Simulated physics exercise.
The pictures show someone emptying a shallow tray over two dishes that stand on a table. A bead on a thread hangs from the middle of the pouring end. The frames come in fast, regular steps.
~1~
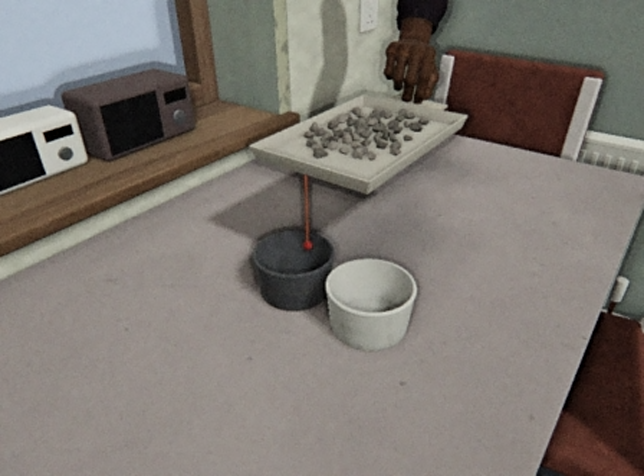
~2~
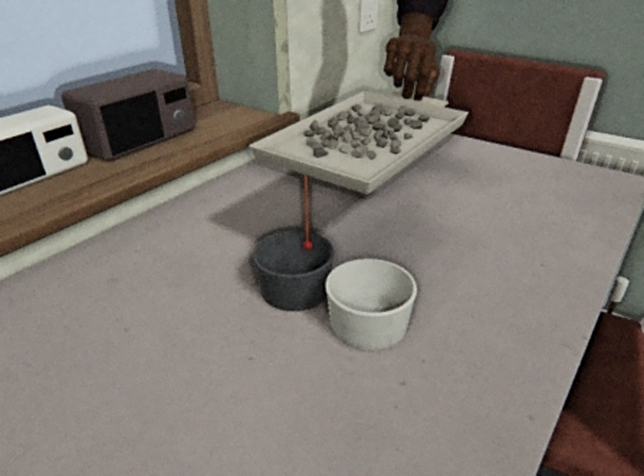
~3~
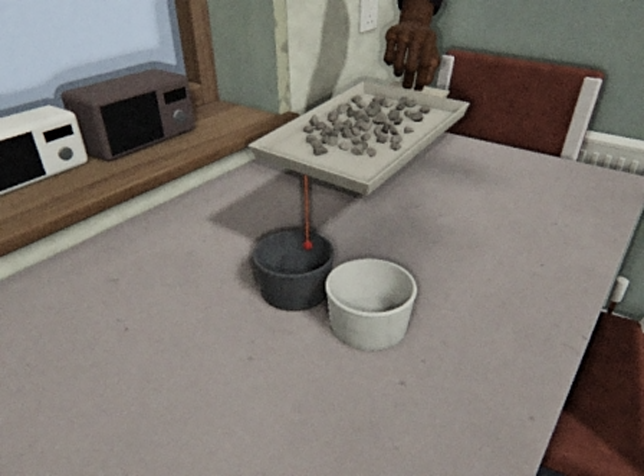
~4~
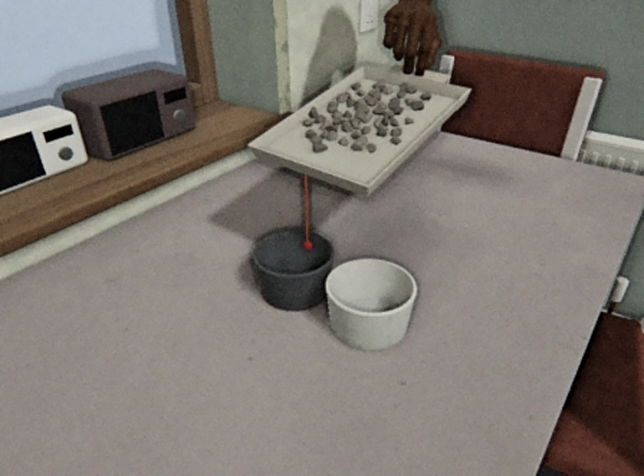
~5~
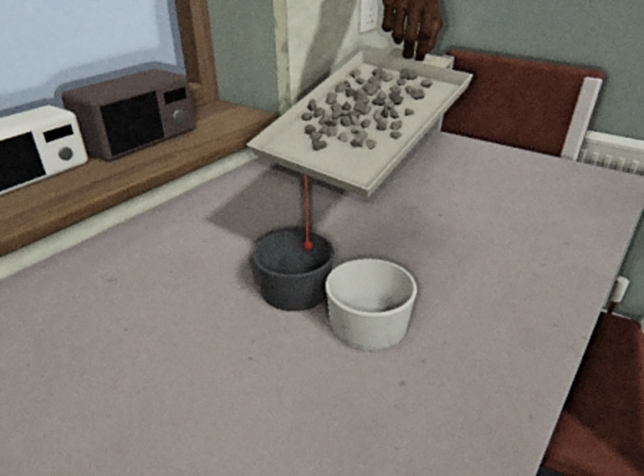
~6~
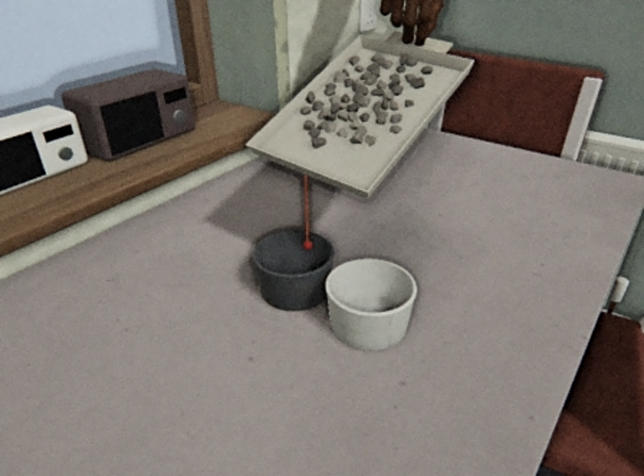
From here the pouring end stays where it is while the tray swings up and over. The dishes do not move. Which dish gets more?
It favours the right-hand dish.
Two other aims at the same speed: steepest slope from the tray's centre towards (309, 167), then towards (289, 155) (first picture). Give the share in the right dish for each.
Roughly 0 per cent, and 0 per cent.
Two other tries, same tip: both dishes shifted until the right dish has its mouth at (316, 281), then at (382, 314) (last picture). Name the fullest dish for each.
First the dish on the right, then the left one.
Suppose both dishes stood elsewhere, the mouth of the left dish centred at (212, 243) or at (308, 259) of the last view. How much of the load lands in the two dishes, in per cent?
In turn 40 and 40 in a hundred.
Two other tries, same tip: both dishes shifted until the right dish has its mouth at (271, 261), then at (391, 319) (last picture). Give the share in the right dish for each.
The first gives 20 %, the second 10 %.
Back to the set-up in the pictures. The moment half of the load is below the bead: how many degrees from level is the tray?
Around 85° of tilt.
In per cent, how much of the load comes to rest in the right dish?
Some 40 per cent.
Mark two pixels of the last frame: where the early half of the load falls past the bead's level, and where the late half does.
The first part at (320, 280); the rest at (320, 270).
Just after the last frame, tray tipped steeply; almost all on the tray; about a tenth in the air.
A moment on, tray tipped past a quarter turn; roughly a quarter on the tray; roughly a quarter in the right dish; about a tenth in the left dish; roughly a third outside both; about a tenth in the air.
Further on, tray tipped past a quarter turn; roughly a third in the right dish; about a tenth in the left dish; roughly half outside both.
When it is over, tray tipped past a quarter turn; roughly a third in the right dish; about a tenth in the left dish; roughly half outside both.
